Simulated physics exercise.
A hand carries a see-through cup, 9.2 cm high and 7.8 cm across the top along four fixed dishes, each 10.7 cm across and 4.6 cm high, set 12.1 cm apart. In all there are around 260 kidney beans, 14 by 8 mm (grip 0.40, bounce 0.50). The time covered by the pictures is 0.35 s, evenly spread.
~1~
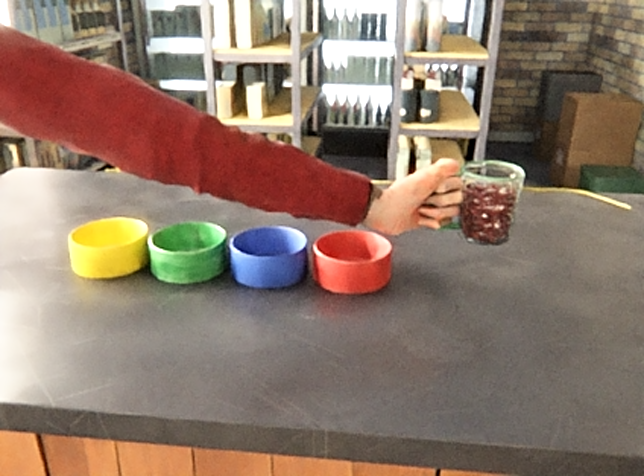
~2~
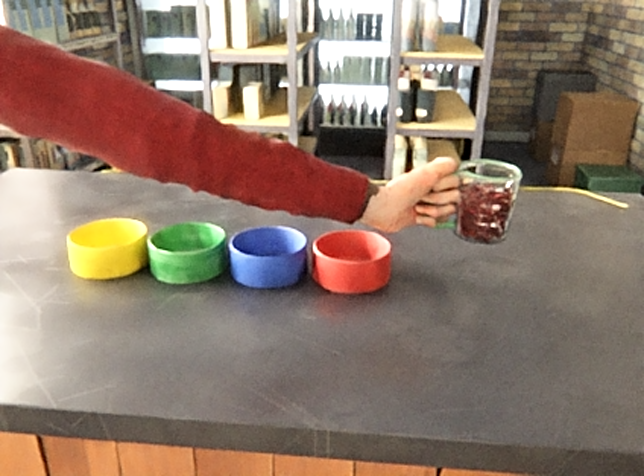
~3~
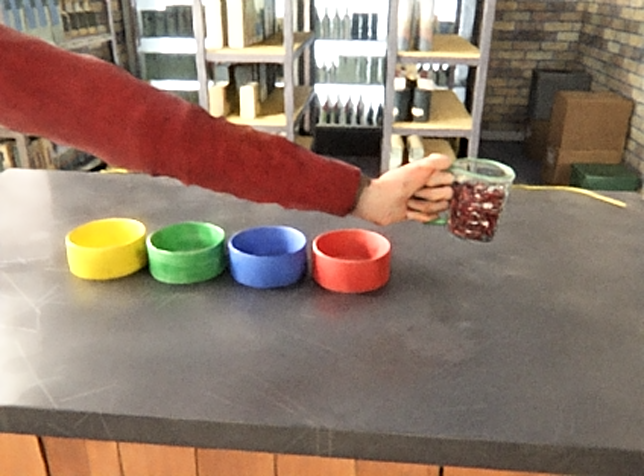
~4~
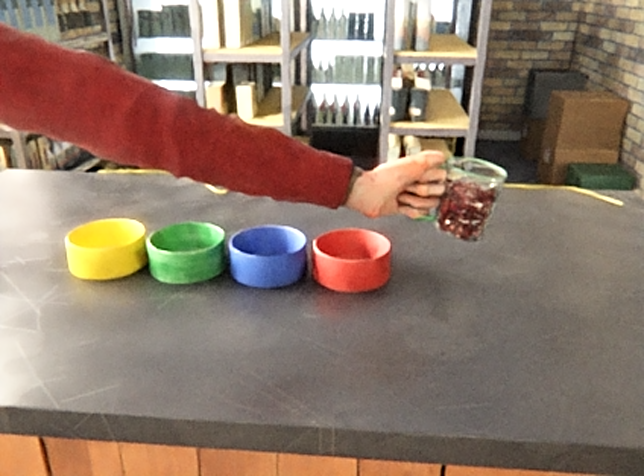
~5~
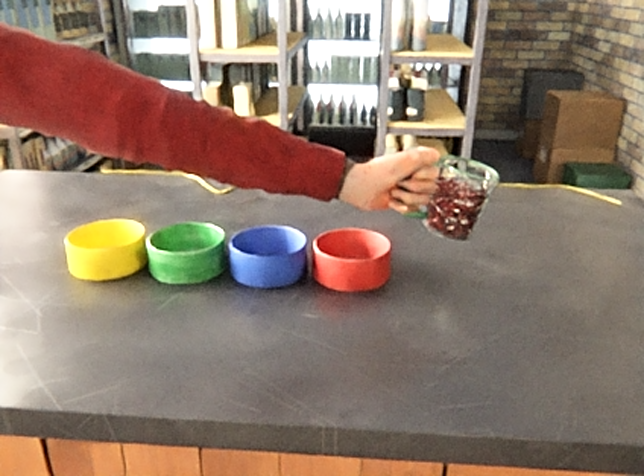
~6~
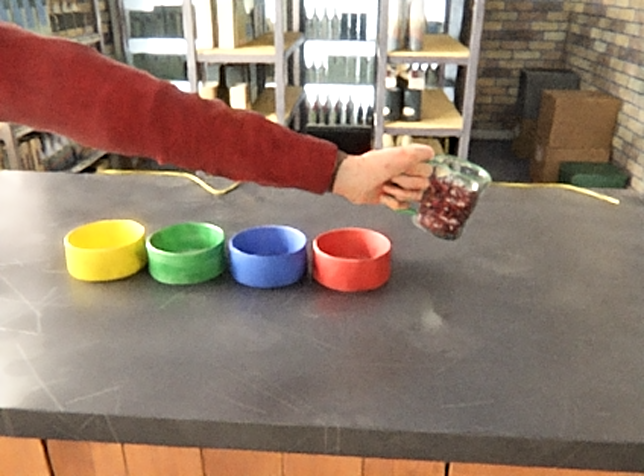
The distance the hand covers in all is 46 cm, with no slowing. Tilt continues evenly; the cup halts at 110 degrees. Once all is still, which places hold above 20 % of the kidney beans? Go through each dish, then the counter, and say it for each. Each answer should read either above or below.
Red - below, blue - above, green - below, yellow - below, counter - below.
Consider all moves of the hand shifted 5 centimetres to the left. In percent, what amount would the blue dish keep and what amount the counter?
Shares would be blue 60 and counter 10.
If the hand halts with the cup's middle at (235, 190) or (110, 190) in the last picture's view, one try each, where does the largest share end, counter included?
First try: Blue; second try: Blue.
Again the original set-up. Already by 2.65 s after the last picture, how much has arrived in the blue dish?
Estimate: Near 65 %.
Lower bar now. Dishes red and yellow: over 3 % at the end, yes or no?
Red yes, yellow no.
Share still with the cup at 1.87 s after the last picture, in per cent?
About 35 per cent.
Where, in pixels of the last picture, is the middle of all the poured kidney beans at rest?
Look around (265, 262) in the last picture.
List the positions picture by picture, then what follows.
The first picture shows cup at (488, 203), tilt 0 degrees, lip at (523, 172), moved 0.0 cm; middle of the pieces at (487, 209); red dish at (352, 246); blue dish at (269, 242); green dish at (188, 237); yellow dish at (109, 233).
The second picture shows cup at (484, 202), tilt 1 degrees, lip at (520, 171), moved 0.4 cm; middle of the pieces at (483, 208).
The third picture shows cup at (476, 201), tilt 5 degrees, lip at (513, 172), moved 1.4 cm; middle of the pieces at (474, 206).
The fourth picture shows cup at (467, 200), tilt 9 degrees, lip at (505, 173), moved 2.6 cm; middle of the pieces at (465, 205).
The fifth picture shows cup at (458, 199), tilt 13 degrees, lip at (497, 175), moved 3.8 cm; middle of the pieces at (456, 204).
The sixth picture shows cup at (449, 198), tilt 17 degrees, lip at (490, 177), moved 5.0 cm; middle of the pieces at (446, 203); red dish at (352, 244); blue dish at (268, 241); green dish at (186, 238); yellow dish at (105, 235).
Then, 1.13 s after the last picture, tilt 84 degrees; cup holds 100 %.
Then, 1.87 s after the last picture, tilt 110 degrees; cup holds 35 %, red 10 %, blue 50 %.
Then, 2.65 s after the last picture, tilt 110 degrees; cup holds 0 %, red 10 %, blue 65 %, green 15 %.
In the end, red 10 %, blue 65 %, green 15 %, yellow 0 %, counter 10 %.
